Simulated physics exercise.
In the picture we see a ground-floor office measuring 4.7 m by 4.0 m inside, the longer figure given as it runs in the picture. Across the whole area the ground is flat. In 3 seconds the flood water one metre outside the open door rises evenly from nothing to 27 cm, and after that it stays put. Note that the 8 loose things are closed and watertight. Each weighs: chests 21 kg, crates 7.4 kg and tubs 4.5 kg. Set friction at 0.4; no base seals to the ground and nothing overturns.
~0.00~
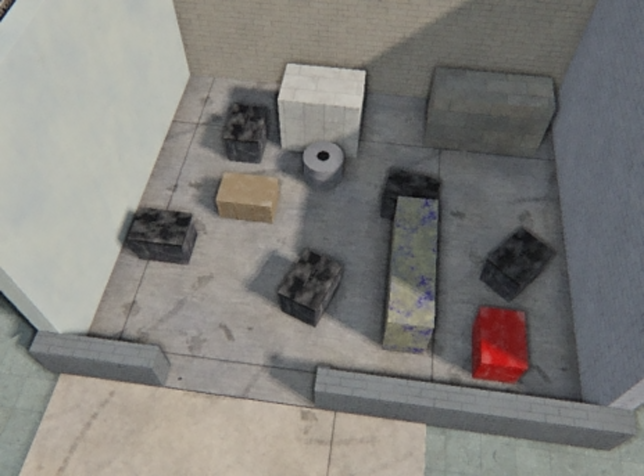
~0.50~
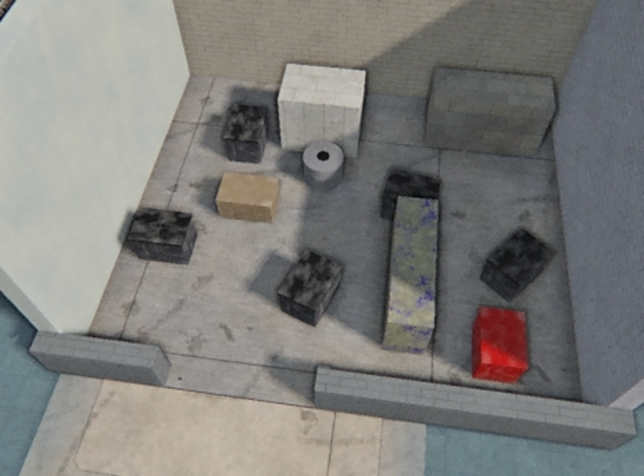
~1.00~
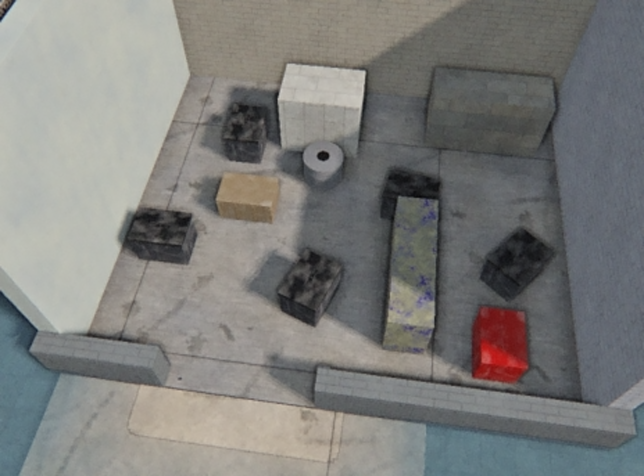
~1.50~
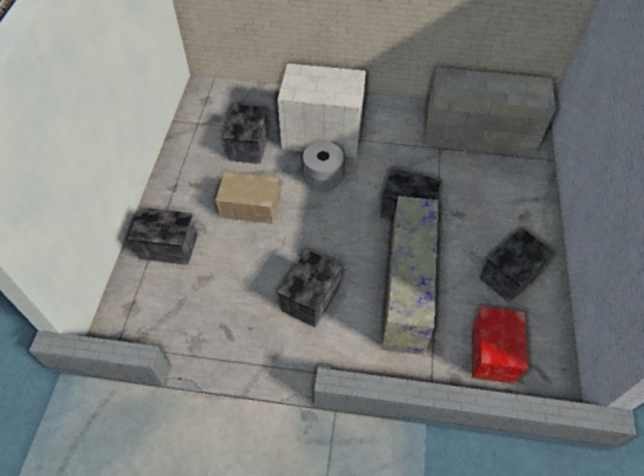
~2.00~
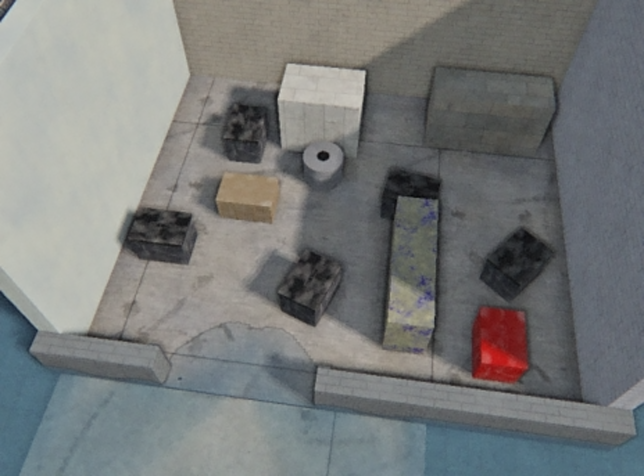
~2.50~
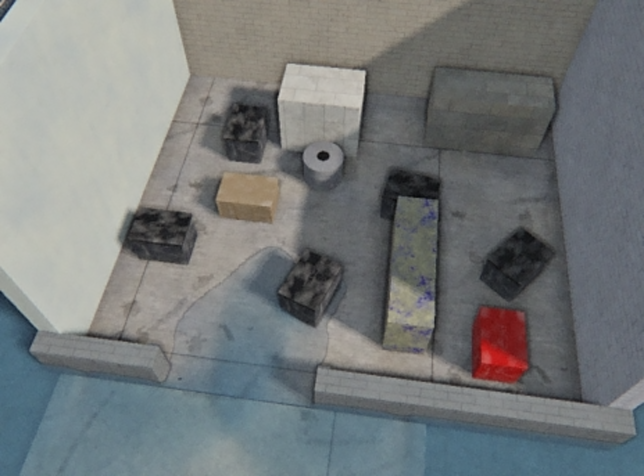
A ground-floor office, seen from above, holds dark crates, a red chest and pale blocks on a dry grey floor. Outside the low front wall, blue water spreads over the ground and covers the pale paving, then passes through the gap and creeps inward across the floor, while every object stays still.
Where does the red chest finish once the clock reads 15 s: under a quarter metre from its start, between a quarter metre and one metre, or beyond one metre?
It finishes between the two marks.
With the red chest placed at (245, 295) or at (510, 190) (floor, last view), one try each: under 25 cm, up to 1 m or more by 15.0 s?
Try one - it is swept a long way; try two - it is swept a long way.
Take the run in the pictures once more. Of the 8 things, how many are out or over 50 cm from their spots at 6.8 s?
I count 6.
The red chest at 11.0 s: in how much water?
15 cm, roughly.
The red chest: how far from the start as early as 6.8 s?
Around 0 cm from the start by that time.
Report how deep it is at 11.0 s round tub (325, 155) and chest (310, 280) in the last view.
Depths: Near 10 cm, then near 17 cm.
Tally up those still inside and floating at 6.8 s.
Count at that moment: 4.
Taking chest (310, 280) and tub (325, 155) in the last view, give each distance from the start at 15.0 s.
In that order: 200 cm, 300 cm.
After 3.5 s the red chest is near (504, 337), 0.0 m from its start, aground; 0 afloat.
After 6.8 s the red chest is near (504, 337), 0.0 m from its start, aground; 4 afloat.
After 11.0 s the red chest is near (490, 342), 0.2 m from its start, afloat; 7 afloat.
After 15.0 s the red chest is near (450, 349), 0.5 m from its start, afloat; 8 afloat.
